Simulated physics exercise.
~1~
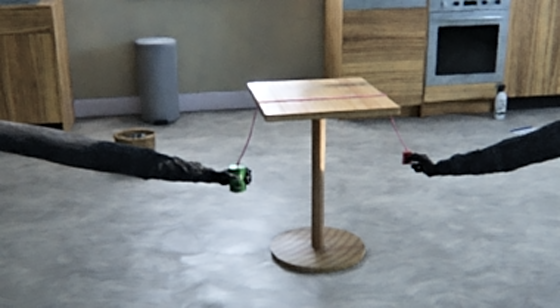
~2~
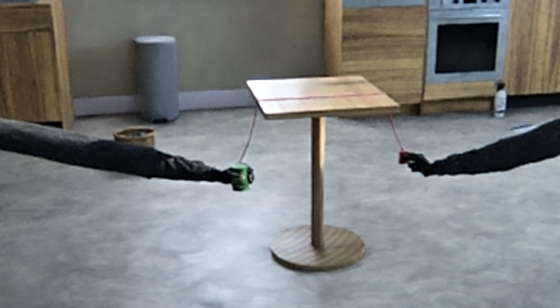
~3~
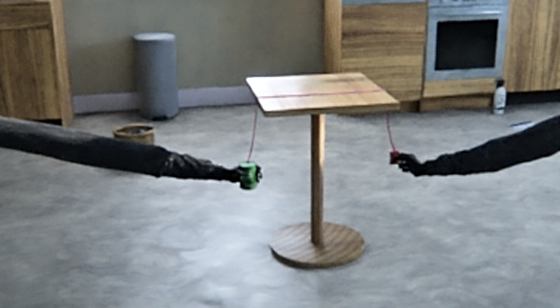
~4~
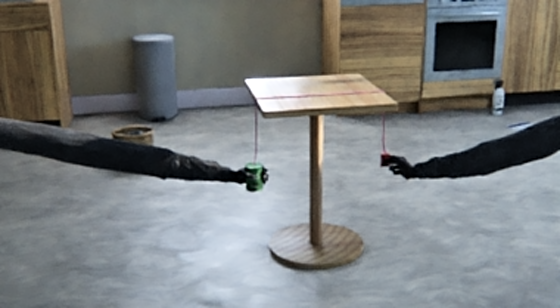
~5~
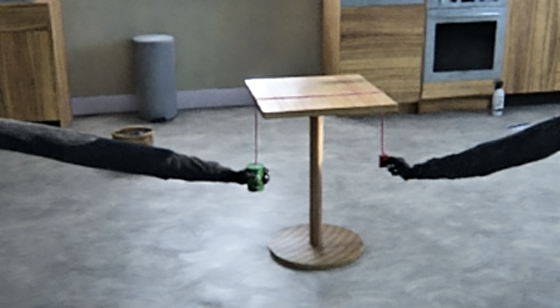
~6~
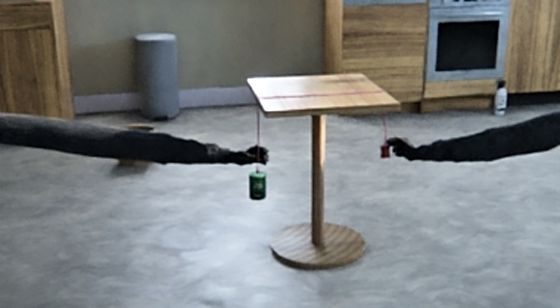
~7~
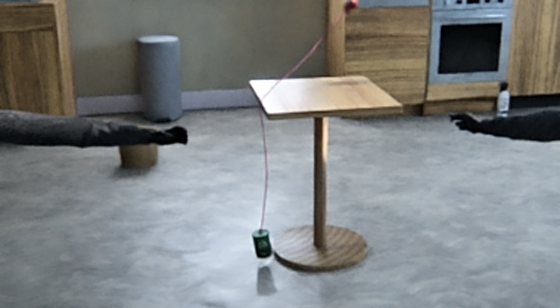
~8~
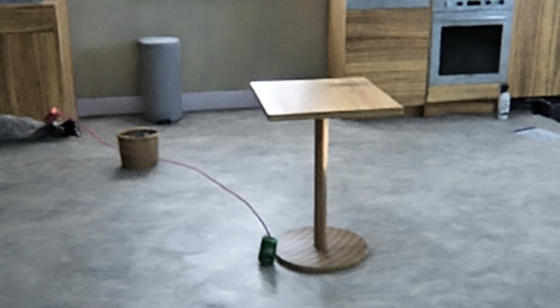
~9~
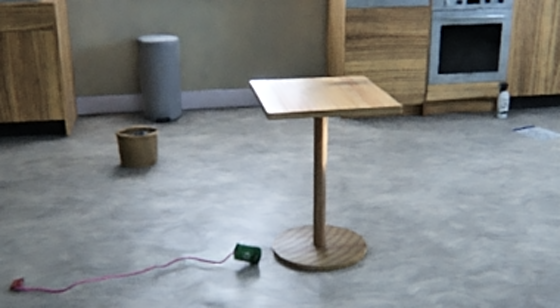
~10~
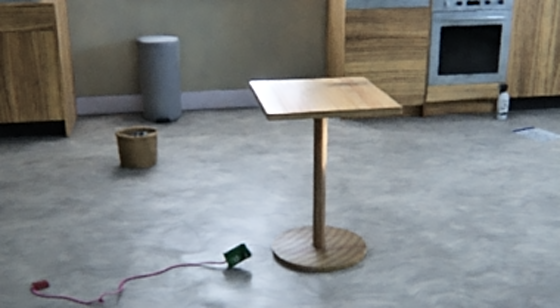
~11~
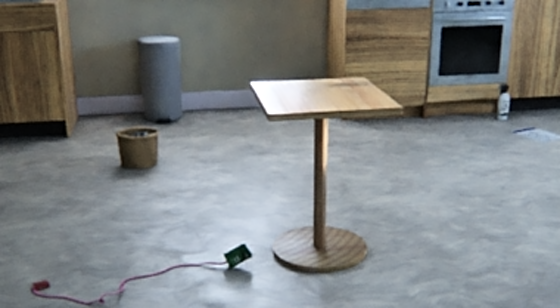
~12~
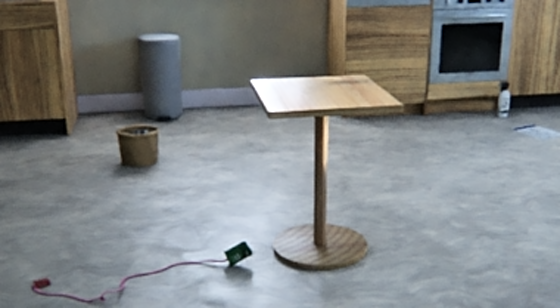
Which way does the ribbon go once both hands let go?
It goes down on the left, as the green tin drops and the small red box is pulled up and over the table after it.
